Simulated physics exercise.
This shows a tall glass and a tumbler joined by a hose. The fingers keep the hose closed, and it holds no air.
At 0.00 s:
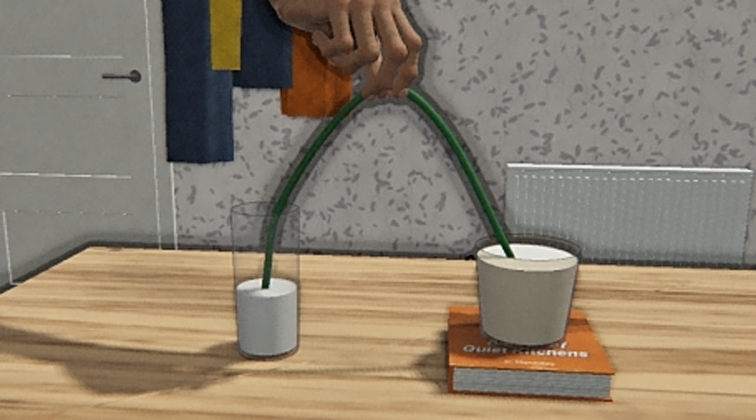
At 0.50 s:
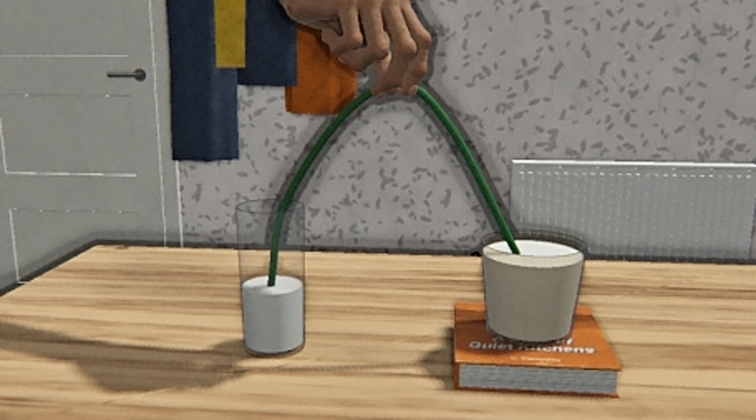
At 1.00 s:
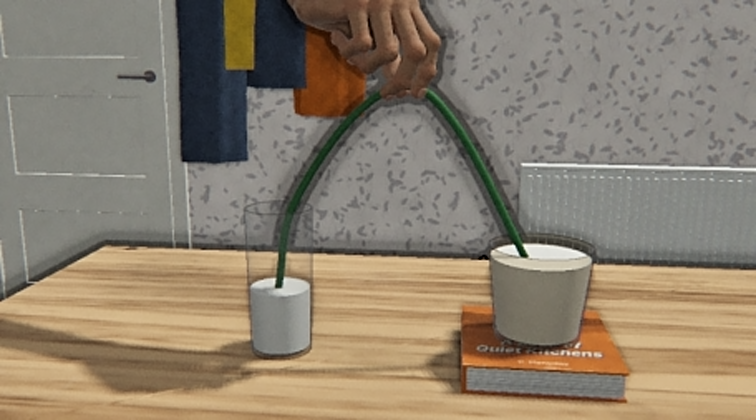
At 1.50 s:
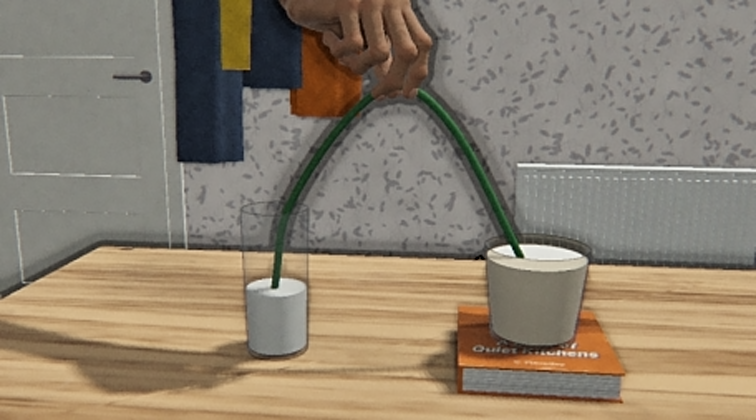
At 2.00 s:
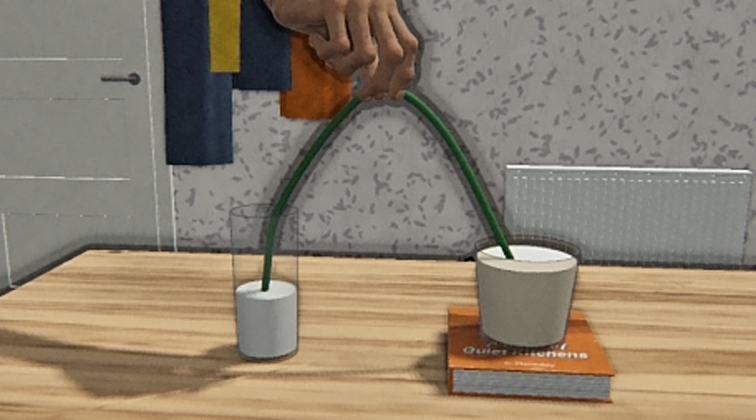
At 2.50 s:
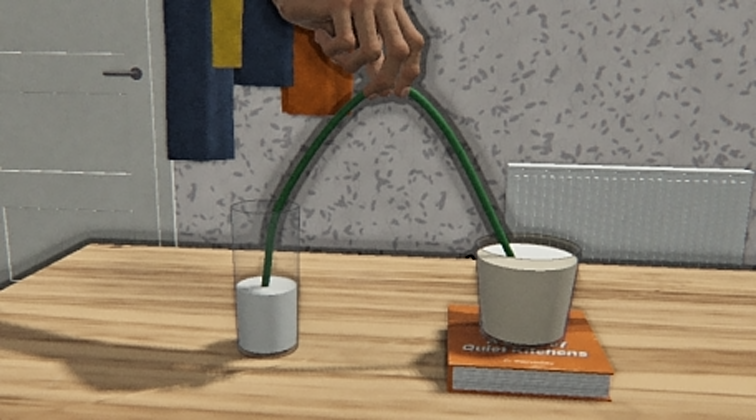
Only the camera moves, drifting slightly so that the whole view slides a little right and then back left, while the hand, hose and vessels keep their places. Seen from the front across a pale wooden table, the room has a speckled grey wall, a door, hanging cloths and a white radiator. Fingers pinch a green hose arching from a half-full clear glass at left to a nearly full tumbler on an orange book at right.
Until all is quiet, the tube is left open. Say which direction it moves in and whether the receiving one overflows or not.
Prediction - milk goes - leftward, receiving - no overflow.
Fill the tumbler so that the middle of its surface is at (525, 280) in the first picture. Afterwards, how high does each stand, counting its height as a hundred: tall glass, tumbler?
Around 50 per cent, then around 55 per cent.
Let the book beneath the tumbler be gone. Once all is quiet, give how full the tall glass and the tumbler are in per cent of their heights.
The first ends at 50 % of its height, the second at 80 %.
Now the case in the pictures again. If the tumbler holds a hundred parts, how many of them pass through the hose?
Roughly 20 per cent of it.
Around 8.0 s, the tall glass is about half full; the tumbler is about three quarters full.
Around 45.0 s, the tall glass is about two thirds full; the tumbler is about three quarters full; the two surfaces are level.
